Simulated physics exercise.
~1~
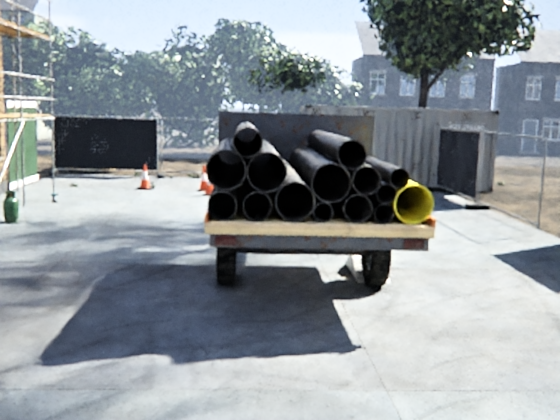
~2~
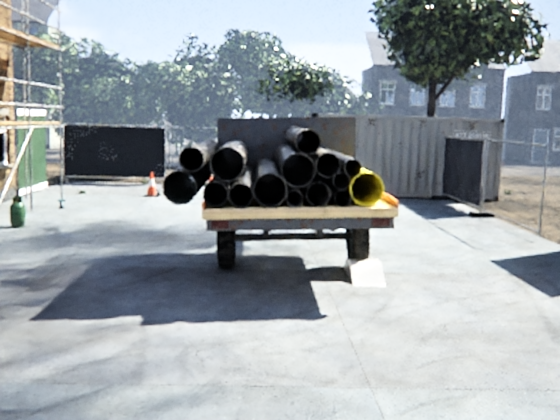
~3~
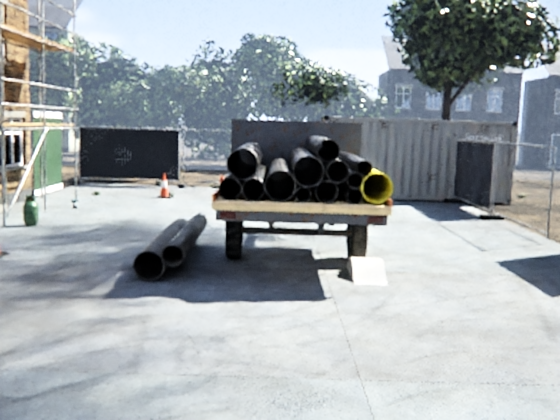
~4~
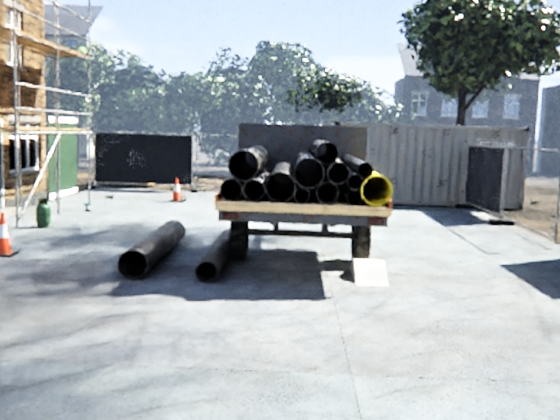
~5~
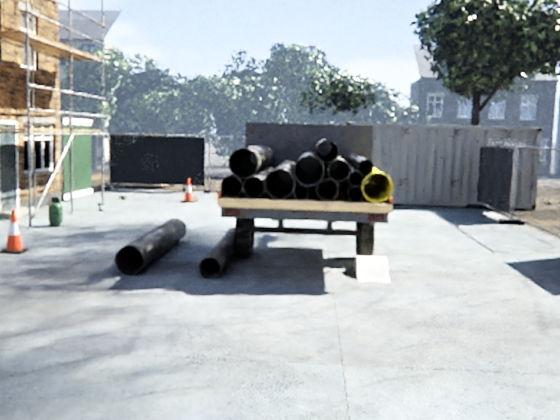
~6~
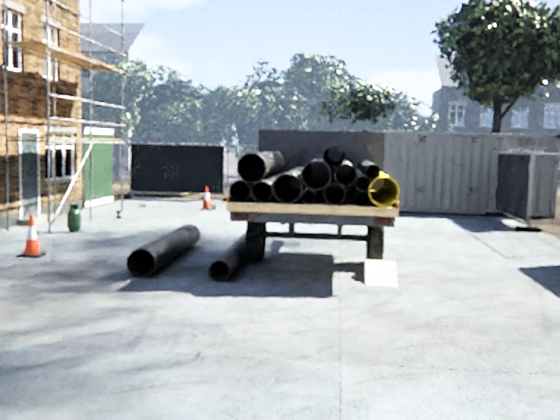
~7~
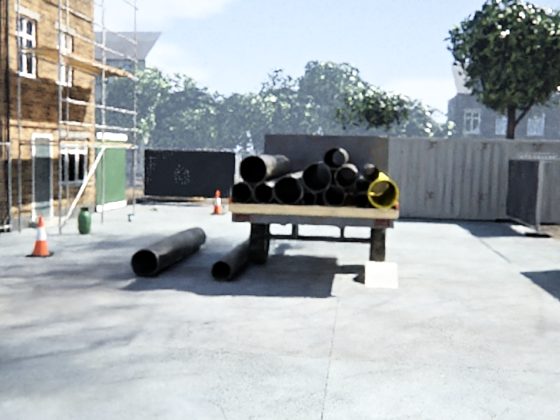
Flat trailer stacked with black pipes and one yellow shedding two black pipes off its left side, the yellow staying aboard.
